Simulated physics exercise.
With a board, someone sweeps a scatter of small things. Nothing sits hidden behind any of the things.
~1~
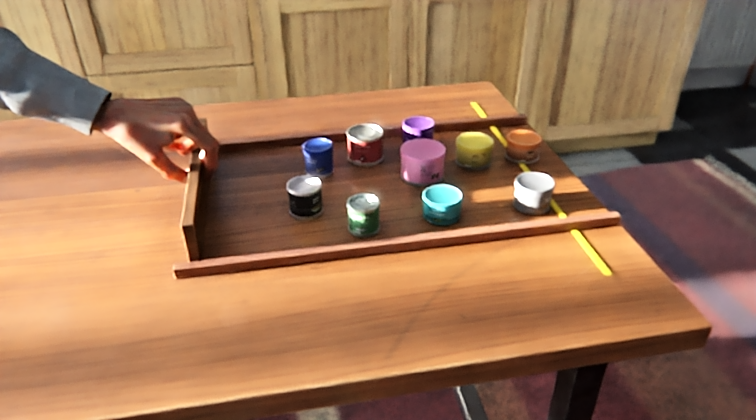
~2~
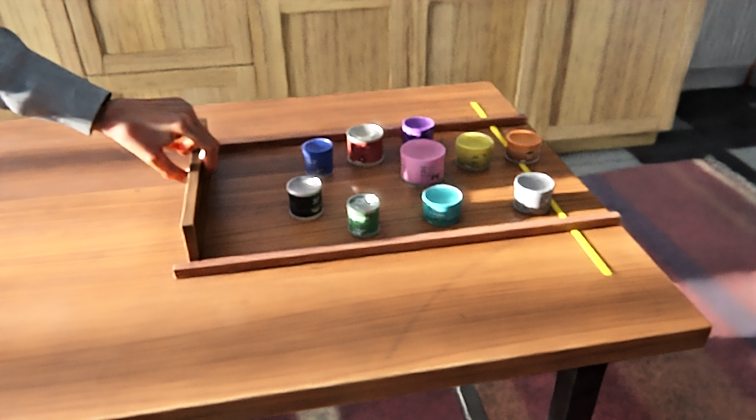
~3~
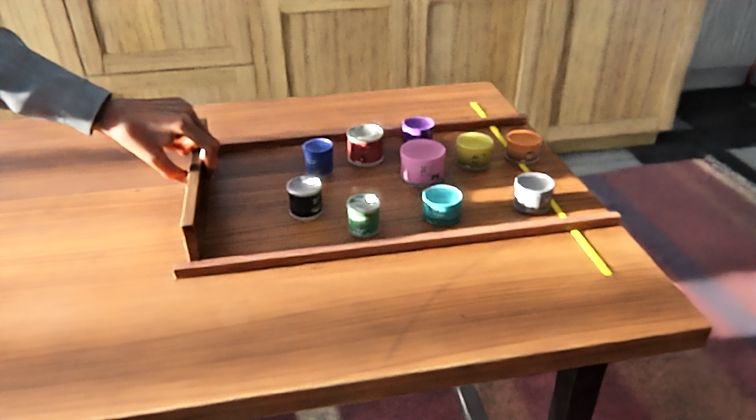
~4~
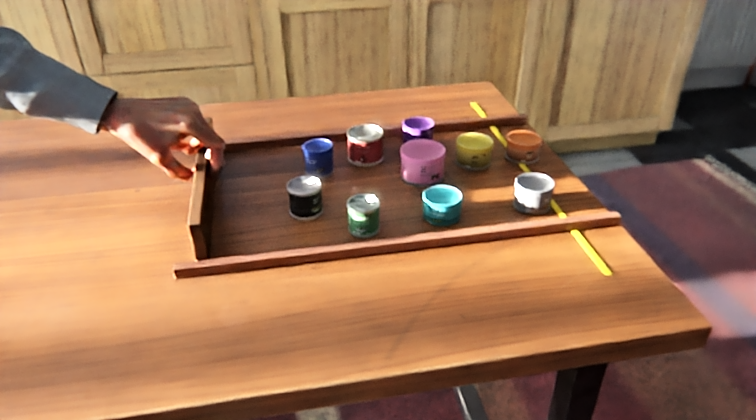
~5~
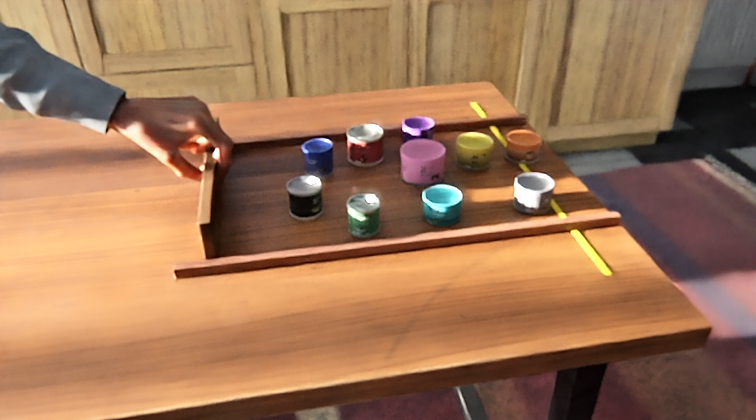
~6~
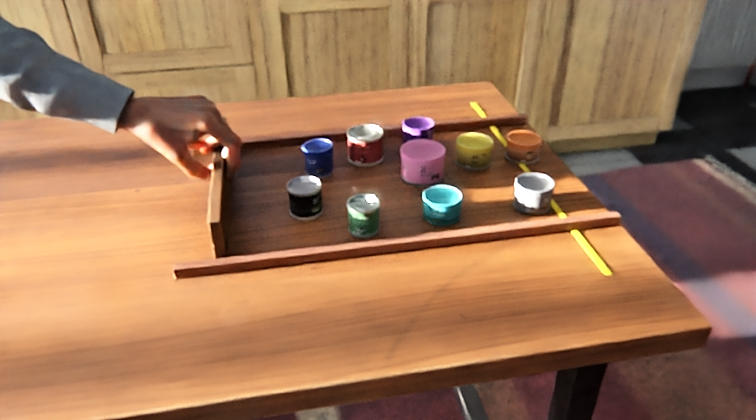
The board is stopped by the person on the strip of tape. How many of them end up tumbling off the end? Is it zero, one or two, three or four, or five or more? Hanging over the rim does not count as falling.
Turns out the ones that don't stay up top number three or four.
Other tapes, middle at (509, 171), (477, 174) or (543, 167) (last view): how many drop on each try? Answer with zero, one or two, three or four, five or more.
First one or two, then none at all, and last five or more.
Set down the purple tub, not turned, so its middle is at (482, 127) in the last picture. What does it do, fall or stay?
The purple tub tumbles off.
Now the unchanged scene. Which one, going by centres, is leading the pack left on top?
Foremost is the turquoise tub.
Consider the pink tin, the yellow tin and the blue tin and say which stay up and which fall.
My call is that the pink tin stays where it is, the yellow tin ends up off, and the blue tin stays where it is.
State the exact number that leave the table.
All told, 4.
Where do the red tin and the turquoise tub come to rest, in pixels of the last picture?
Result: One at about (519, 126), the other at about (592, 185).
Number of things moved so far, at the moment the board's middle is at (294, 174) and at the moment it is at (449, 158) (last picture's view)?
The number moved is 1 and then 9.
Soon after, none off yet; orange tin at rest near (523, 147); grey tin at rest near (533, 194); yellow tin at rest near (474, 151).
By the end, the number that fall off is three or four; fallen, purple tub, yellow tin, grey tin and orange tin.
